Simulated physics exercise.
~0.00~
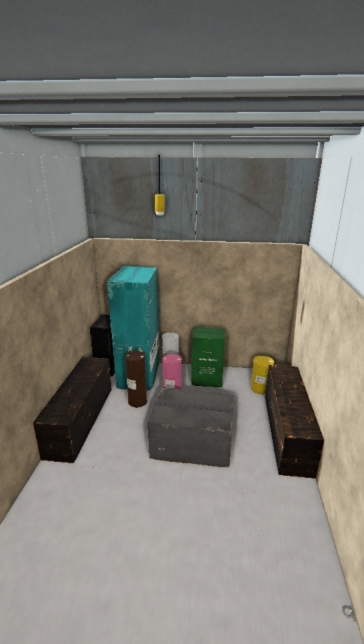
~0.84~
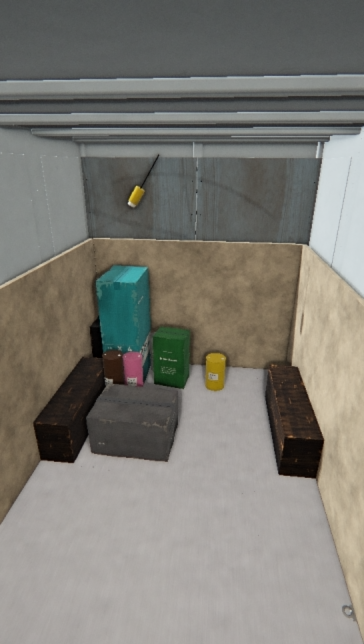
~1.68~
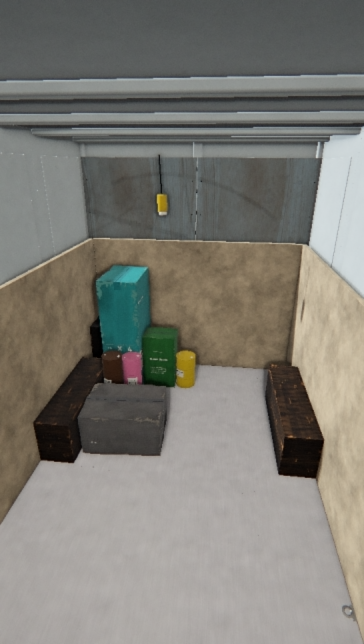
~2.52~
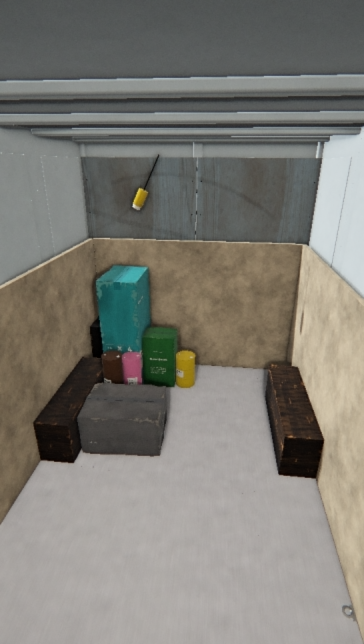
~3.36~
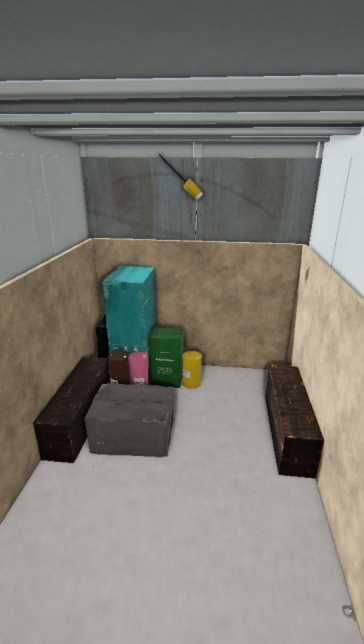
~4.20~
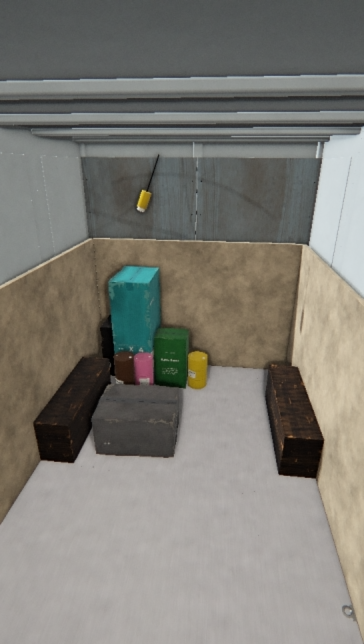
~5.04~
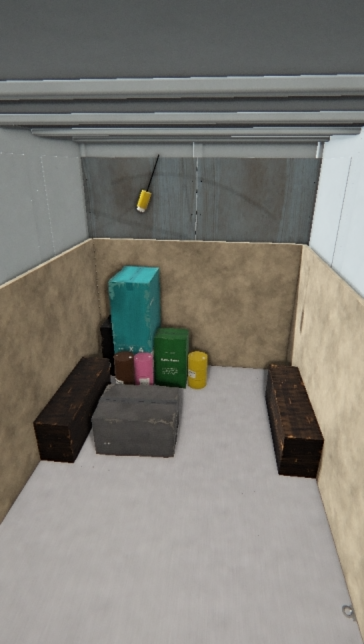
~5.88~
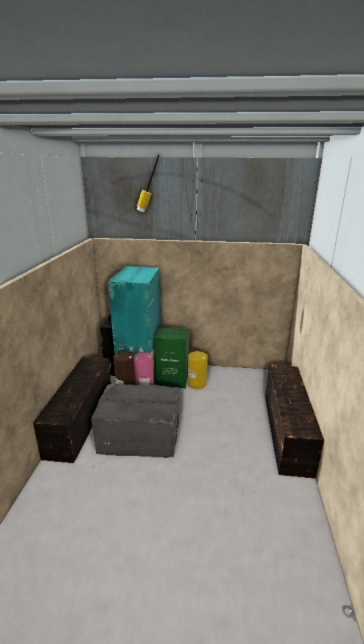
A yellow lamp swings on its cord above the load bay of a van, where boxes and canisters stand between two dark wheel boxes. The grey box, green box and yellow canister slide left across the floor, and the pink canister shifts left too, closing up near the brown canister and the tall turquoise box. The yellow canister slides further left, up beside the green box. After a brief rest, the group moves slightly back to the right. Everything then stays still, upright and left of centre, with the lamp hanging aslant.
